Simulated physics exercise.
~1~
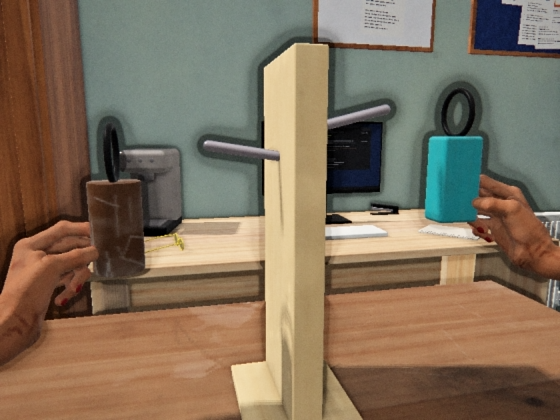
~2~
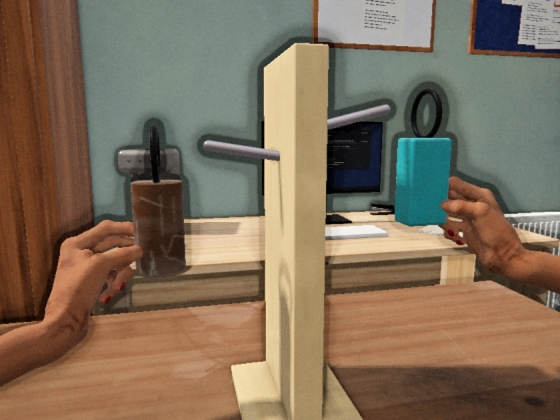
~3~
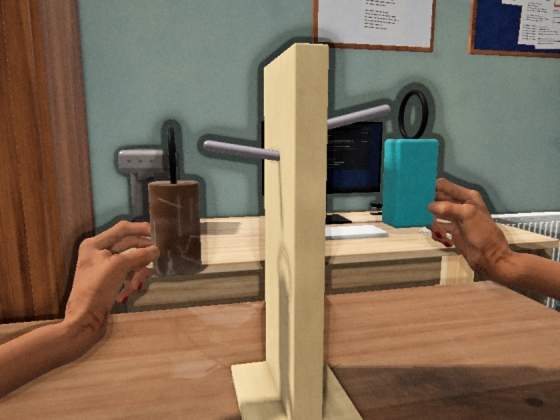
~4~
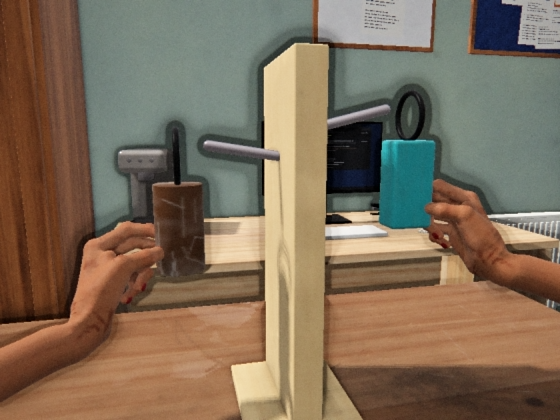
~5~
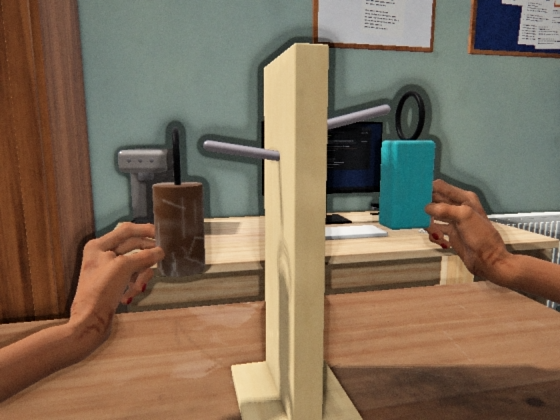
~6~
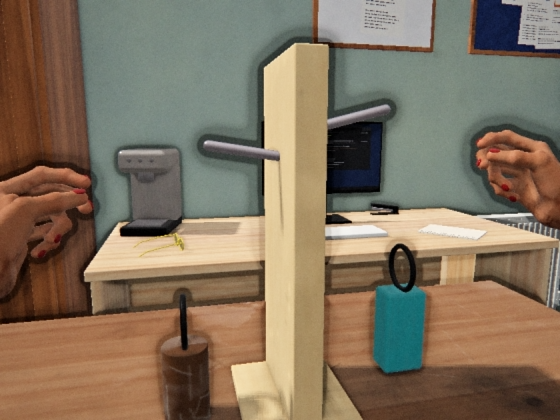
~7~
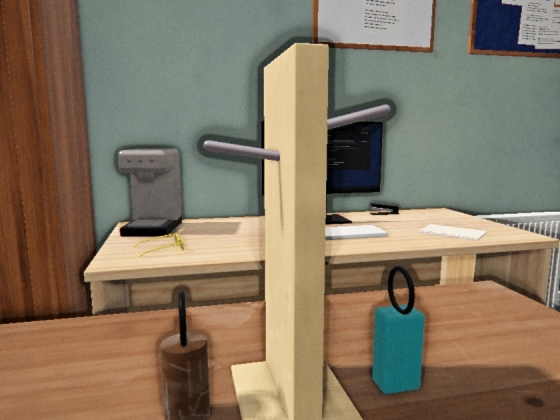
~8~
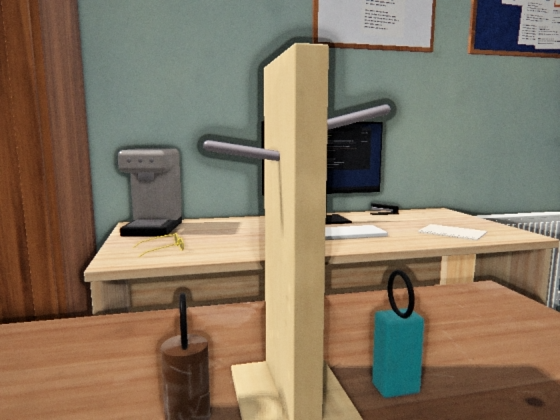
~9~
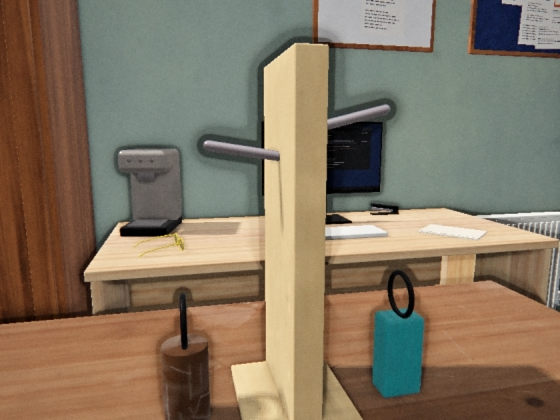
In a room with a pale wooden desk against a green wall, a wooden post with two grey pegs stands on a table in the foreground. A hand on the left holds a brown cylinder with a dark loop, and a hand on the right holds a turquoise block with a black ring. Both hands bring the objects inward toward the pegs, then pause. The hands open and draw back, and both objects drop instead of hanging. They end up upright on the tabletop, one either side of the post, with the pegs empty and the hands gone.
